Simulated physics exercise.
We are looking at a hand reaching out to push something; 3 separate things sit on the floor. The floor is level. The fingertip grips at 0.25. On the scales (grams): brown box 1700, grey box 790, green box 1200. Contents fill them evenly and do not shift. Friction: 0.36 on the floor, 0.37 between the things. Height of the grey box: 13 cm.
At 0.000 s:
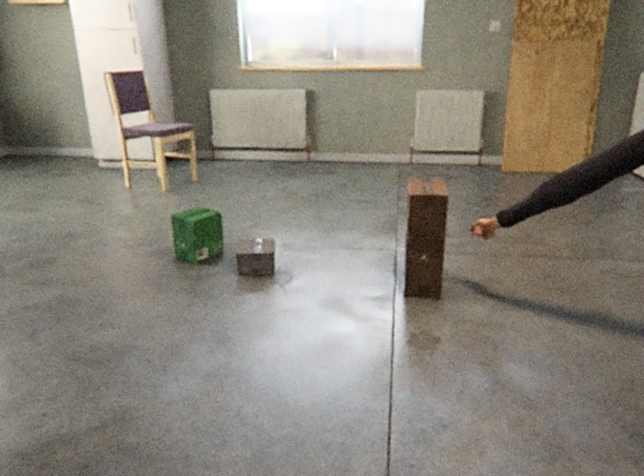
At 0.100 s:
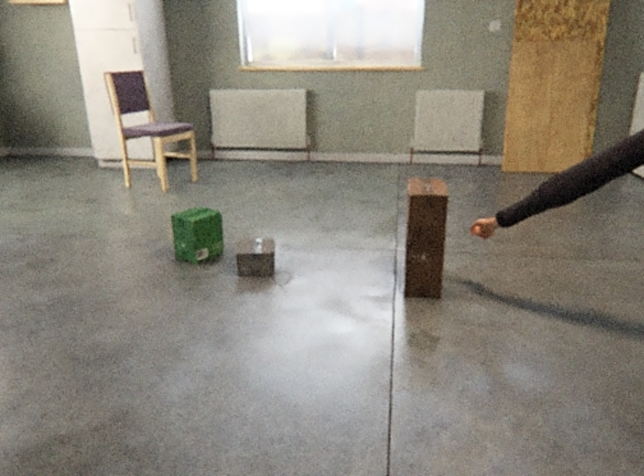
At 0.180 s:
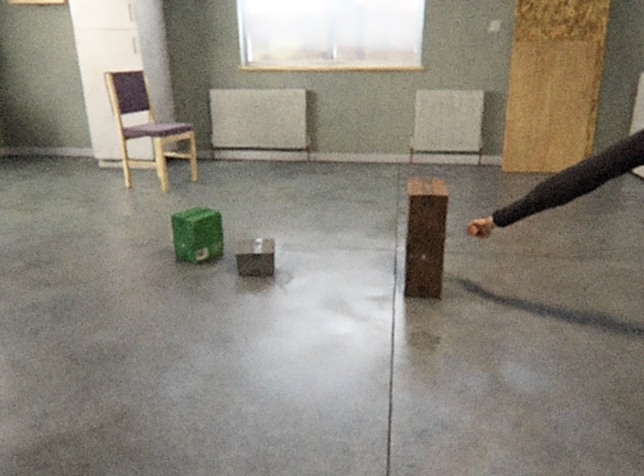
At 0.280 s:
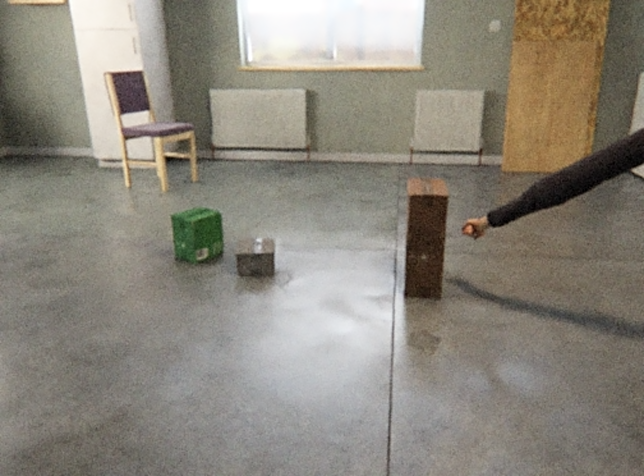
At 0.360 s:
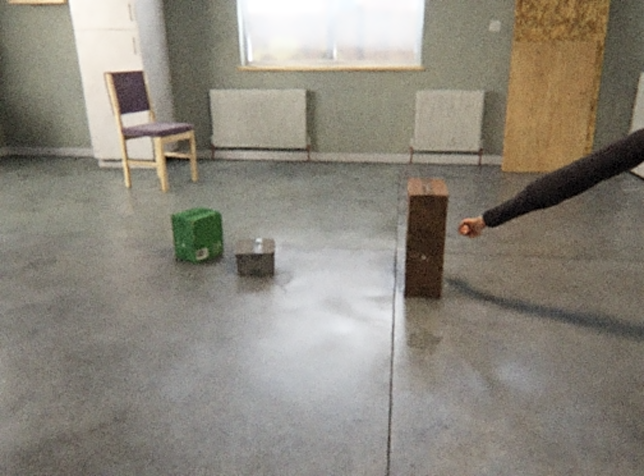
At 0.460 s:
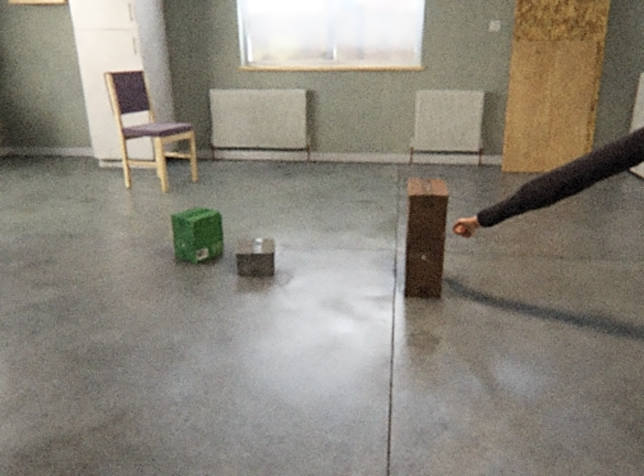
We see a tall brown box, a small grey box and a green box standing still on a grey floor, while an outstretched arm at the right moves its hand slightly left, closer to the brown box.
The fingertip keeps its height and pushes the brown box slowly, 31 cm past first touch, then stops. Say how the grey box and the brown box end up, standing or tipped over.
The grey box keeps standing; the brown box topples.
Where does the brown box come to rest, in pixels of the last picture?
At about (349, 265).
After 0.96 s, hand has come 20 cm; brown box leaning 14° near (410, 234).
After 1.36 s, hand has come 29 cm; brown box leaning 41° near (384, 236).
After 1.56 s, hand has come 34 cm; brown box on its side near (354, 259).
At rest (2.6 s), tipped over on the floor, brown box; the other 2 in place, give or take 14 cm. Seen from the same camera at the end, grey box near (256, 257), brown box near (349, 265).
